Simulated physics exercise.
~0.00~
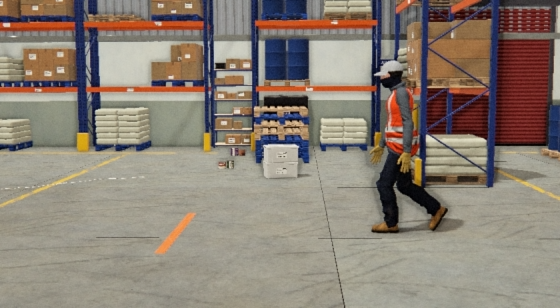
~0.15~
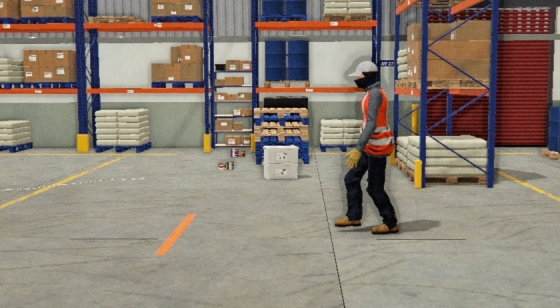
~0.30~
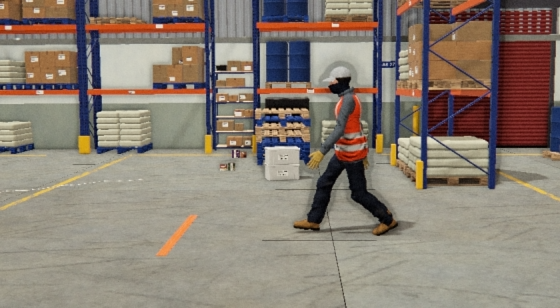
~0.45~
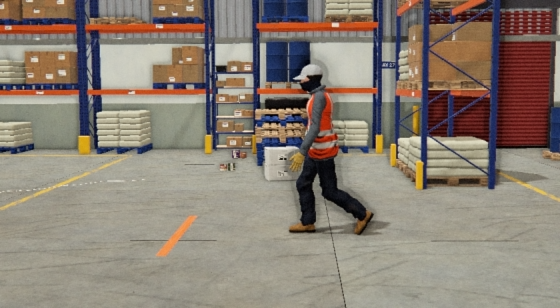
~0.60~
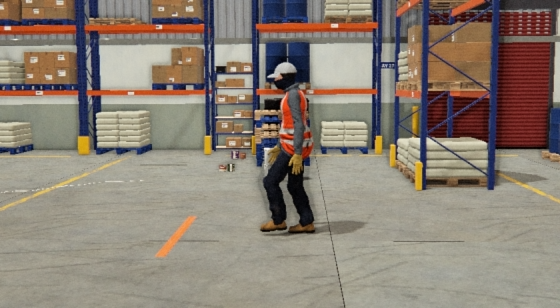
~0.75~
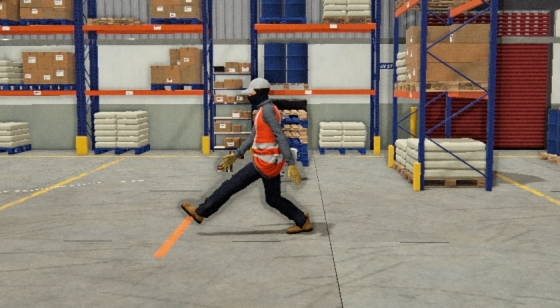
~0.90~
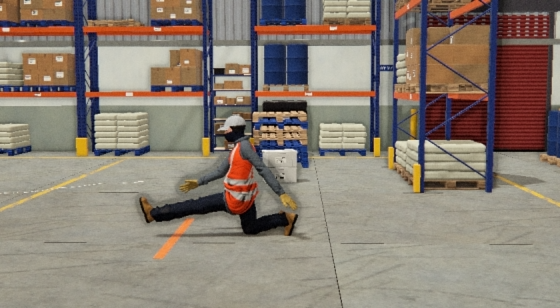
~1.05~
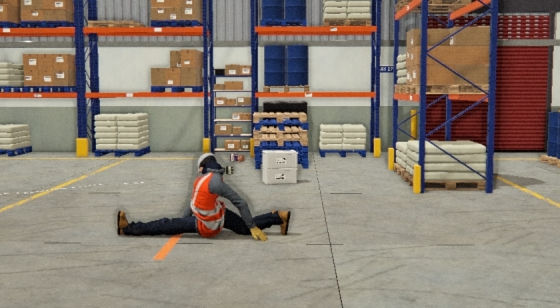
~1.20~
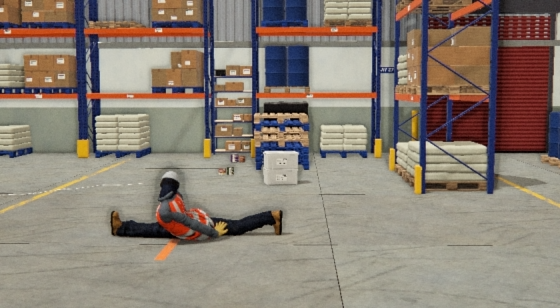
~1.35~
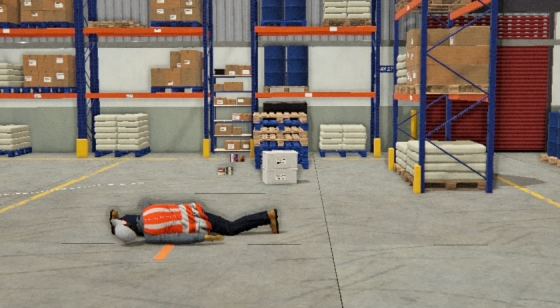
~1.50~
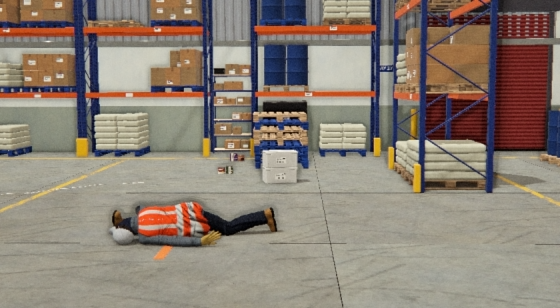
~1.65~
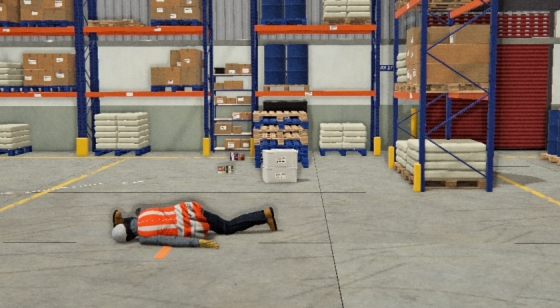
Worker in orange vest walking left across a warehouse floor, slipping into a split, then collapsing and lying still across orange tape.
